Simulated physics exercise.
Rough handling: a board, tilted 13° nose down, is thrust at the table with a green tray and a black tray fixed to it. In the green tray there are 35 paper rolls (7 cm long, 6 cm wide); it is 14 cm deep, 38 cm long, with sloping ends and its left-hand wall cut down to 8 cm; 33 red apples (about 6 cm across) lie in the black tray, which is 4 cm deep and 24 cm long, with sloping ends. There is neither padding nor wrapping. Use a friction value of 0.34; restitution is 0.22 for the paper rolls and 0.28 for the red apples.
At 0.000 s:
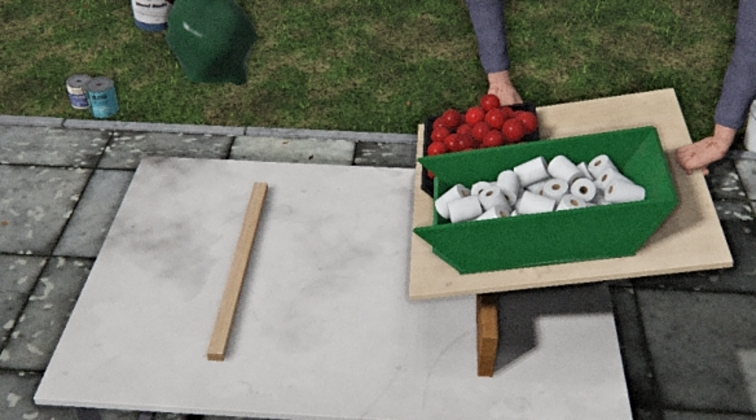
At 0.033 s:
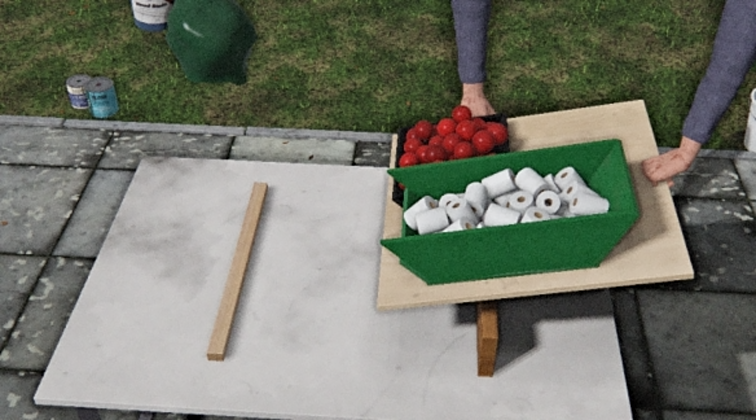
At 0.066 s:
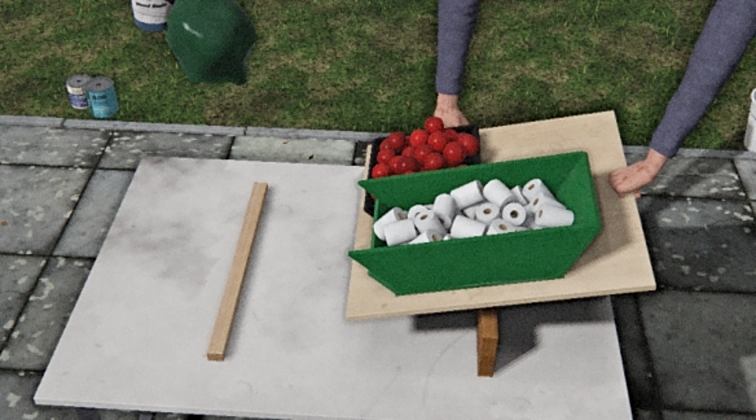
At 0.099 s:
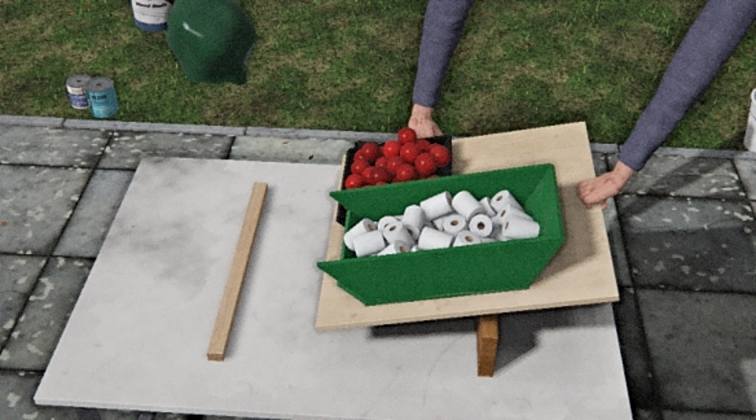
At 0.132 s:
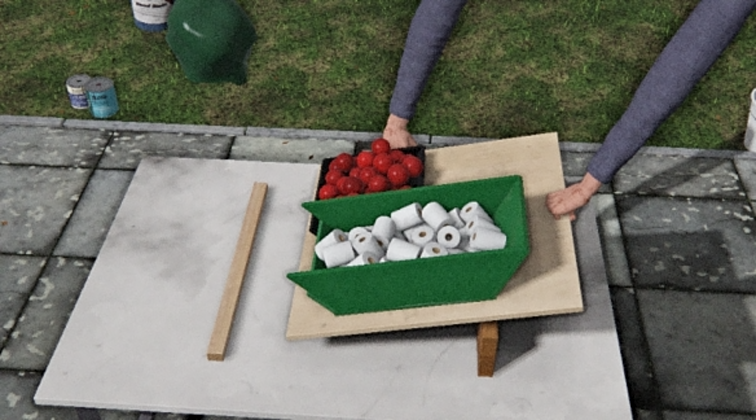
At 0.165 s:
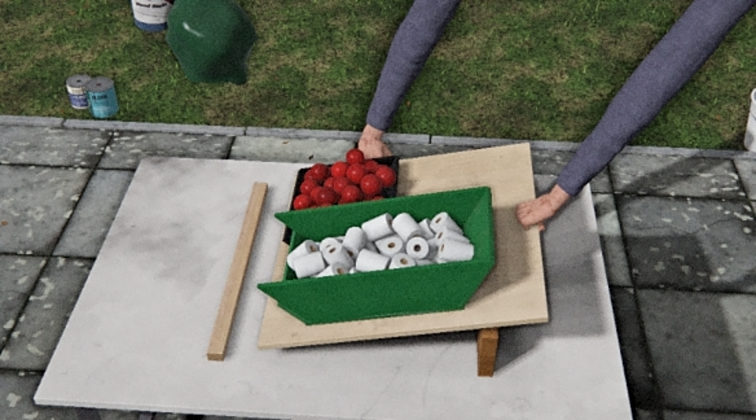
Two hands moved a wooden board steadily leftward above a pale tabletop, carrying a green tray of white paper rolls and a black tray of red apples toward a wooden strip lying there.
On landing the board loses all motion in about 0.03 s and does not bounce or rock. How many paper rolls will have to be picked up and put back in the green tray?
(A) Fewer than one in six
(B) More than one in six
More than one in six.
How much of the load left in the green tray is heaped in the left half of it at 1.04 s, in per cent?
Roughly 90 percent of the remaining load.
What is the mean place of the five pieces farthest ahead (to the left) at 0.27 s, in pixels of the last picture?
Near (248, 211) in pixels.
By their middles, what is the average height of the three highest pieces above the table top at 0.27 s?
Around 22 centimetres.
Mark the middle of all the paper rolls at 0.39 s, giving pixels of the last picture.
Their middle is around (285, 272).
After 0.19 s, it lands.
After 0.27 s, 0 of 35 out of the green tray and 2 of 33 out of the black tray.
After 0.39 s, 3 of 35 out of the green tray and 14 of 33 out of the black tray.
After 0.61 s, 10 of 35 out of the green tray and 16 of 33 out of the black tray.
Outcome (at 1.04 s), 11 of 35 out of the green tray and 16 of 33 out of the black tray. Asked share, 11 of 35, 31 per cent.
